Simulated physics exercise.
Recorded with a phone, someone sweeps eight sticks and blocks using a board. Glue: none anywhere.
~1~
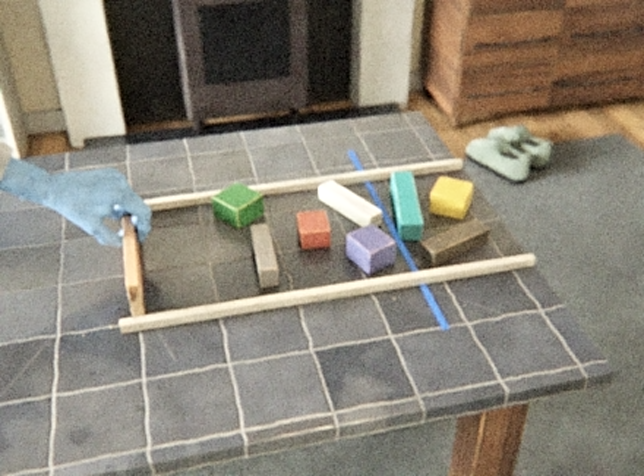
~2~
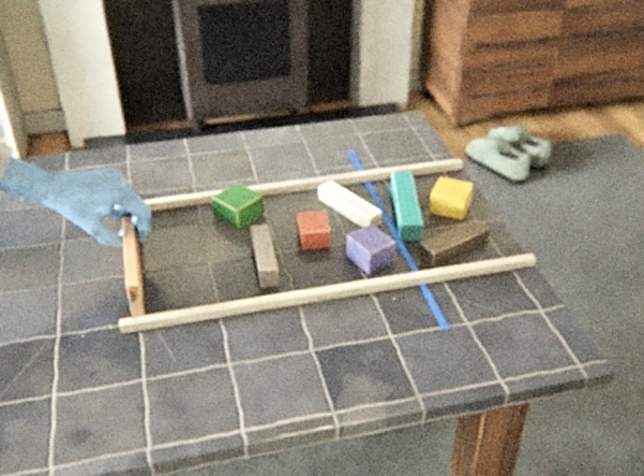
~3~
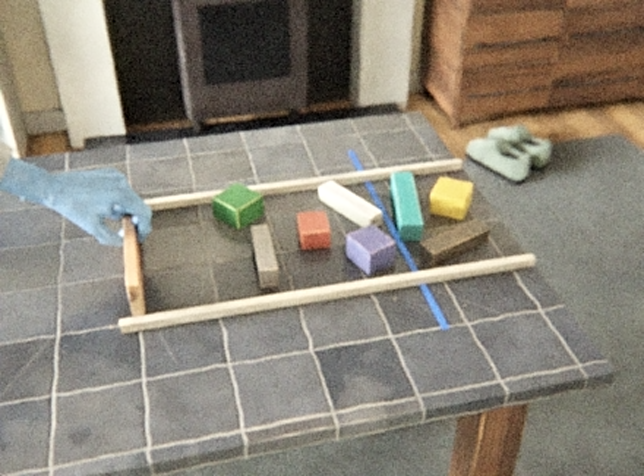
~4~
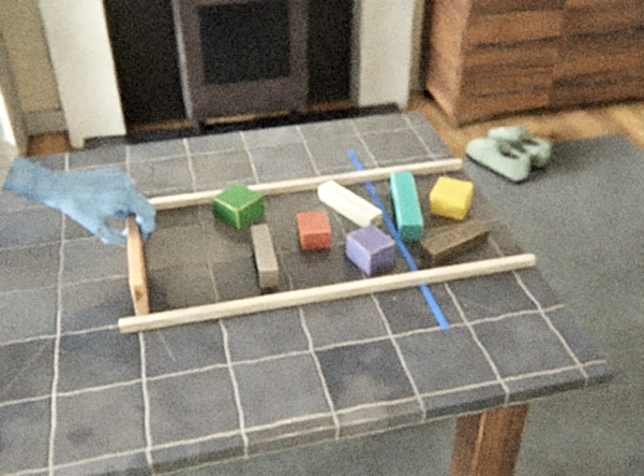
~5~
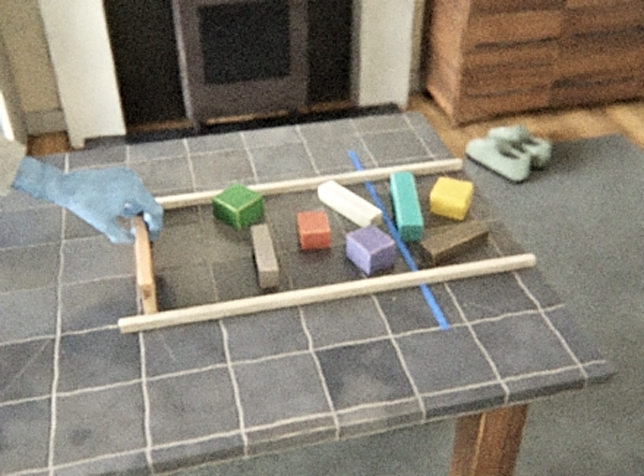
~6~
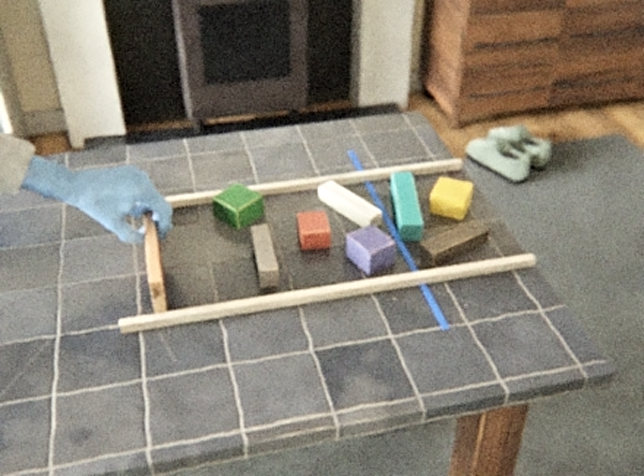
The footage shows a blue-gloved hand holding a board upright at the left of a tiled table, then sliding it slightly right between two wooden rails, while the coloured blocks and sticks near a blue tape line stay still.
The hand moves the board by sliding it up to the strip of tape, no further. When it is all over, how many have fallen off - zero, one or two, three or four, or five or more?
So the push knocks none of them off, going by the tape.
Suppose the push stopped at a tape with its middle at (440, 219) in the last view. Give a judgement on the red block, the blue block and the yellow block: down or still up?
The red block: It is still there. The blue block: It is still there. The yellow block: It is gone.
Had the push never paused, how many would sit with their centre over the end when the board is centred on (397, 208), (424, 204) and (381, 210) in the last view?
Going through the three places, I get 1, 2 and 0.
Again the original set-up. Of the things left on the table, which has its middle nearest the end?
Going by centres, it is the yellow block.
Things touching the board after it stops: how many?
Tally at the end: 2.
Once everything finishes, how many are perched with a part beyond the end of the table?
2.
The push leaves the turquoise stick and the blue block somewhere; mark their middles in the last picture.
The turquoise stick comes to rest close to (451, 198), while the blue block rests close to (439, 240).
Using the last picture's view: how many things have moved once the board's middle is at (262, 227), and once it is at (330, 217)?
At the first spot the count is 2, and at the second it is 5.
A little later, none off yet; yellow block at rest near (451, 198); black bar at rest near (455, 243); turquoise stick at rest near (406, 205).
When it is over, the number that fall off is zero.
